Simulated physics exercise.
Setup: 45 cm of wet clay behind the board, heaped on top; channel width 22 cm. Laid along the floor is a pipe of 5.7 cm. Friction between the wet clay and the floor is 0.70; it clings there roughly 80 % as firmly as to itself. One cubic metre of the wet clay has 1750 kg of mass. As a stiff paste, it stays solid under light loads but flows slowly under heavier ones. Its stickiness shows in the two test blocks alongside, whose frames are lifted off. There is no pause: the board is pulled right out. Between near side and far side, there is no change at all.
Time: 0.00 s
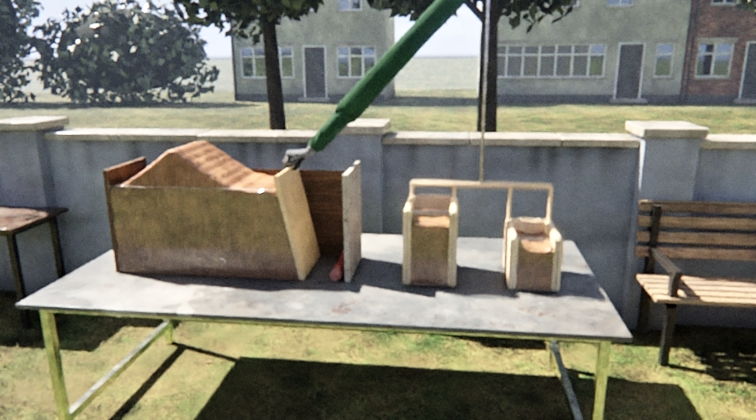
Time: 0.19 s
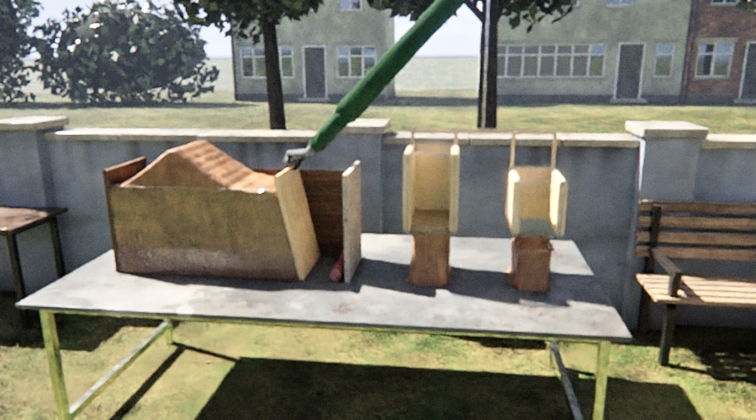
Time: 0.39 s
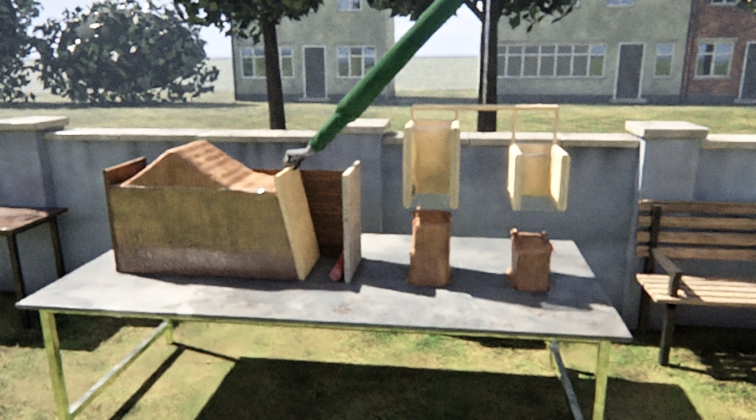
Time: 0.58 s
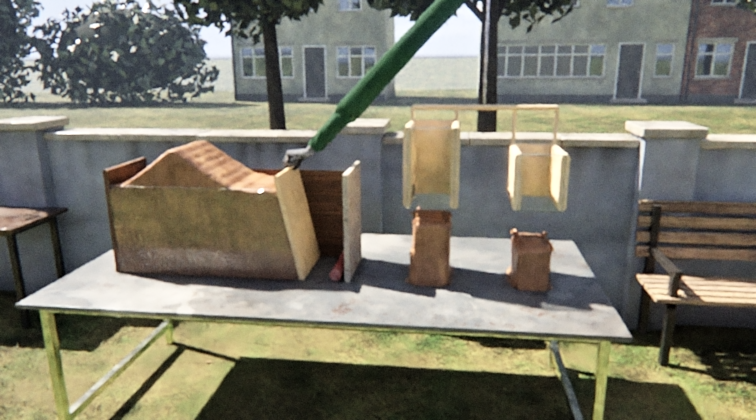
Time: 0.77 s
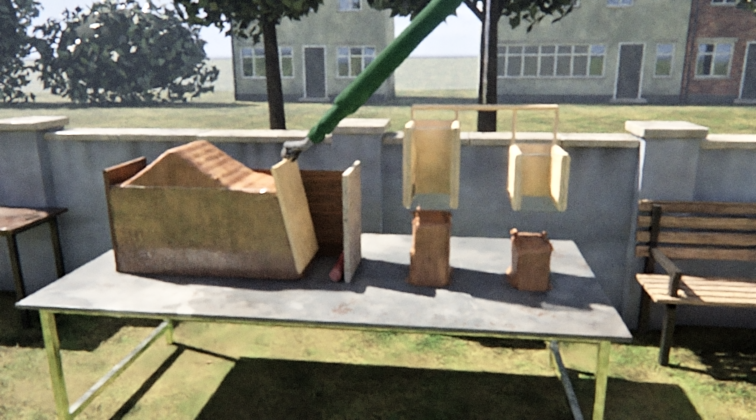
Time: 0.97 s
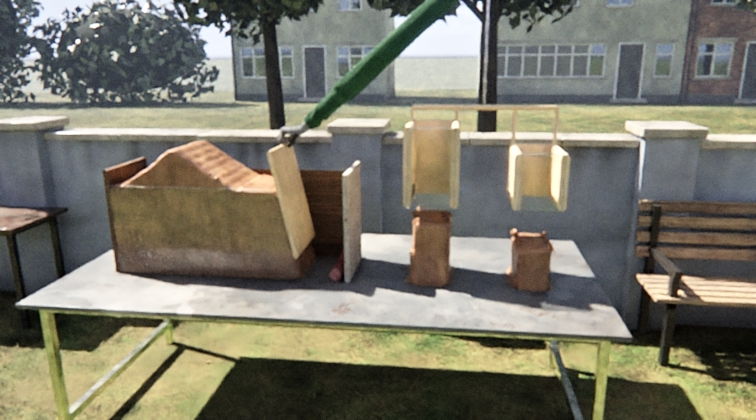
At first, a box heaped with brown clay stands on an outdoor table beside two clay blocks enclosed in pale moulds. The moulds lift off together, leaving both blocks standing, and then a green arm draws the box's slanted board partly upward while the clay heap shows no visible change.
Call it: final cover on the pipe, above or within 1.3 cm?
Final cover is within 1.3 cm.
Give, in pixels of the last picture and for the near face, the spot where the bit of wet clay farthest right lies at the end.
It shows up near (322, 275) in the last picture.
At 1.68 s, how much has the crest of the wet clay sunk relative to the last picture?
I'd put it at close to 0.5 cm.
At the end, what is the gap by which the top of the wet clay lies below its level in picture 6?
The gap comes to roughly 8.5 centimetres.
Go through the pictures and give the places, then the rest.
Top of the board at (276, 190), not yet moved; top of the wet clay at (169, 153); blocks stand 32 cm, 21 cm (left to right), in the first frame.
Top of the board at (276, 190), not yet moved; top of the wet clay at (169, 153); blocks stand 31 cm, 21 cm (left to right), in the second frame.
Top of the board at (276, 190), not yet moved; top of the wet clay at (169, 153); blocks stand 31 cm, 21 cm (left to right), in the third frame.
Top of the board at (276, 190), not yet moved; top of the wet clay at (169, 153); blocks stand 31 cm, 21 cm (left to right), in the fourth frame.
Top of the board at (274, 181), moved 4.2 cm; top of the wet clay at (169, 153); blocks stand 31 cm, 21 cm (left to right), in the fifth frame.
Top of the board at (269, 165), moved 12 cm; top of the wet clay at (169, 153); blocks stand 31 cm, 21 cm (left to right), in the sixth frame.
After 1.29 s, the face still stands and nothing lies on the pipe.
After 1.68 s, the face still stands and nothing lies on the pipe.
After 2.06 s, the fallen stuff reaches 5 % of the way across and nothing lies on the pipe.
After 2.44 s, the fallen stuff reaches 27 % of the way across and nothing lies on the pipe.
After 3.13 s, at the end, the fallen stuff reaches 51 % of the way across and nothing lies on the pipe.
